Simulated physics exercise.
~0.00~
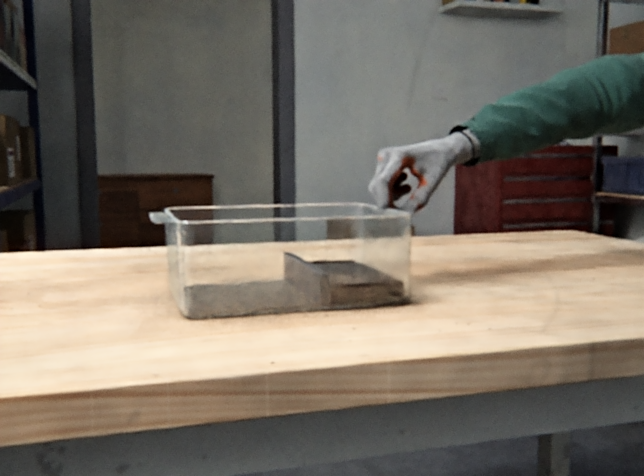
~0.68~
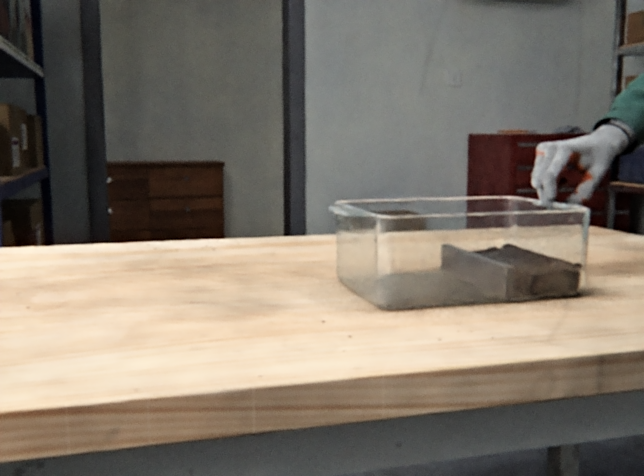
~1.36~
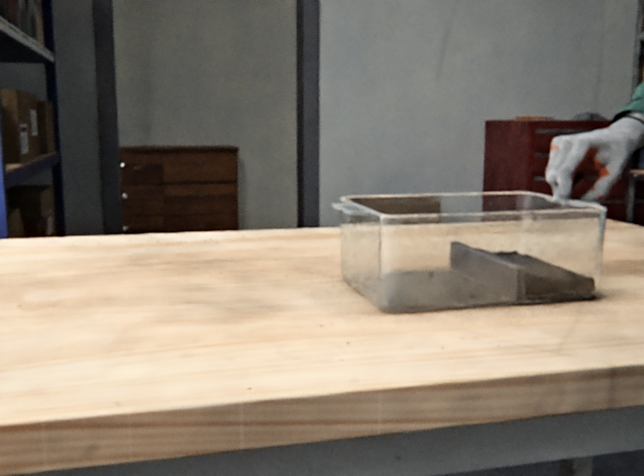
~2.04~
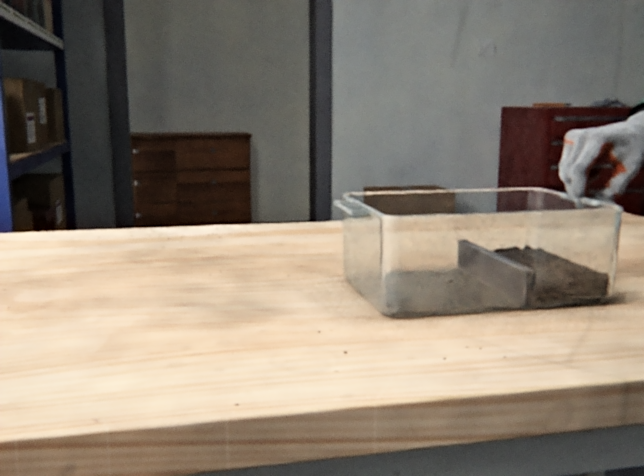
In this clip, a gloved hand at the rim of an open clear box draws it rightward across a wooden table, with dark material on both sides of its upright divider. The box ends at the right, divider still standing and most material right of it.
